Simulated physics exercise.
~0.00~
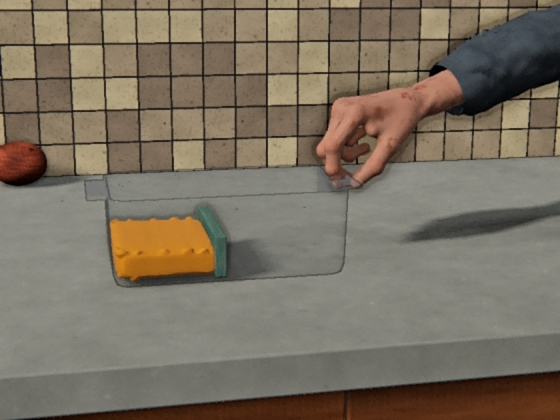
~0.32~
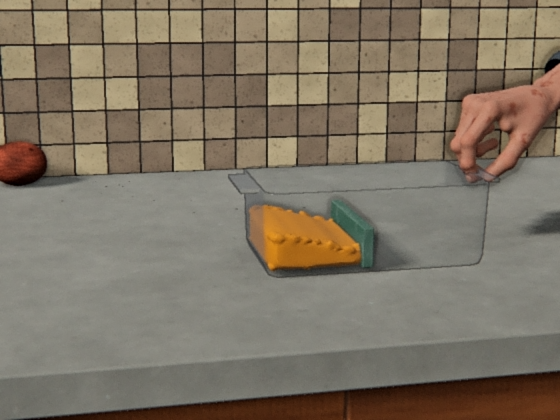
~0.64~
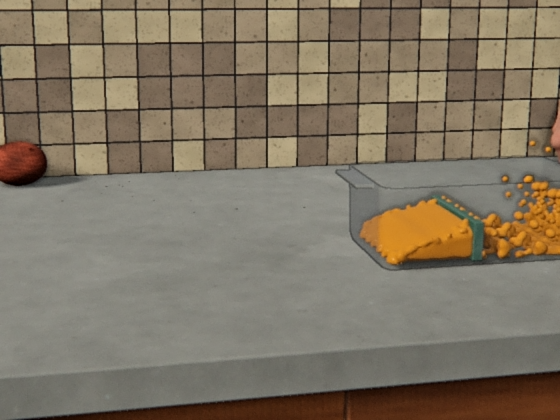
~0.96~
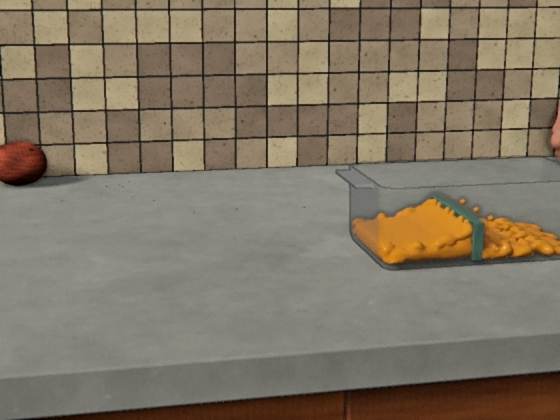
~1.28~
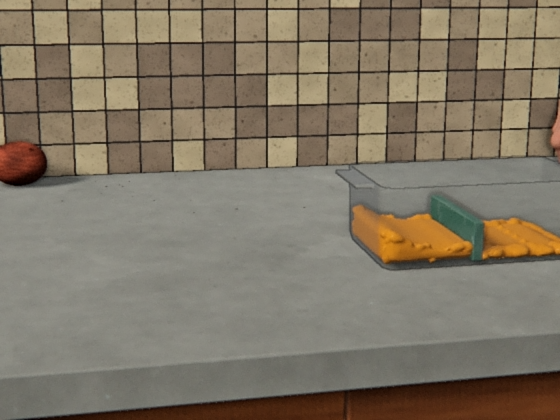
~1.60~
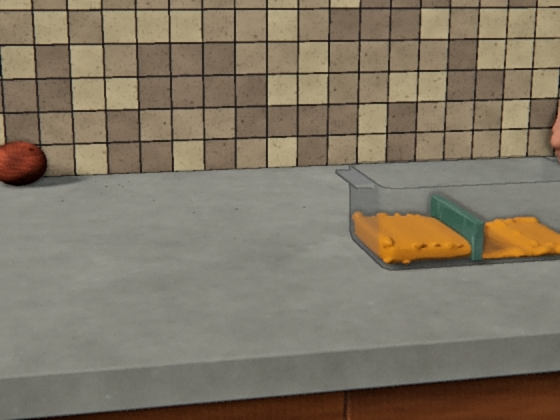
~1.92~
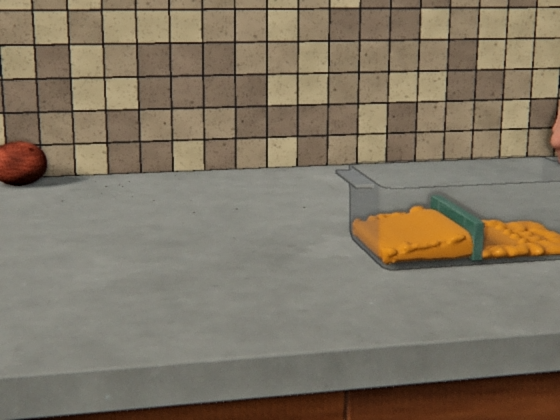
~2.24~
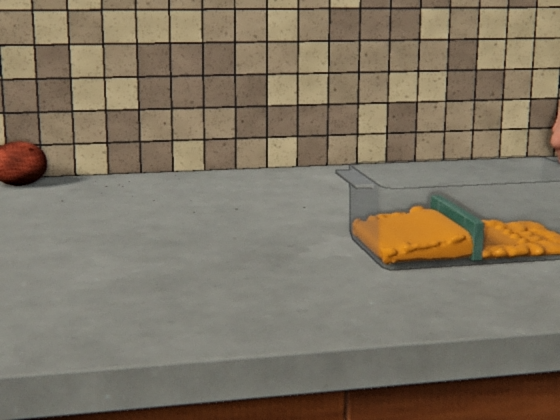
On a grey kitchen counter before a tiled wall, with a reddish round object at the far left, a hand grips the right rim of a clear oblong tub. Orange liquid fills the part left of a green divider. The hand pulls the tub to the right, and the liquid heaps up and slopes inside it. As the tub reaches the right edge of the view, orange blobs spray past the divider. The tub stays put while the liquid sinks and sloshes, settling with most on the left and a smaller share on the right.
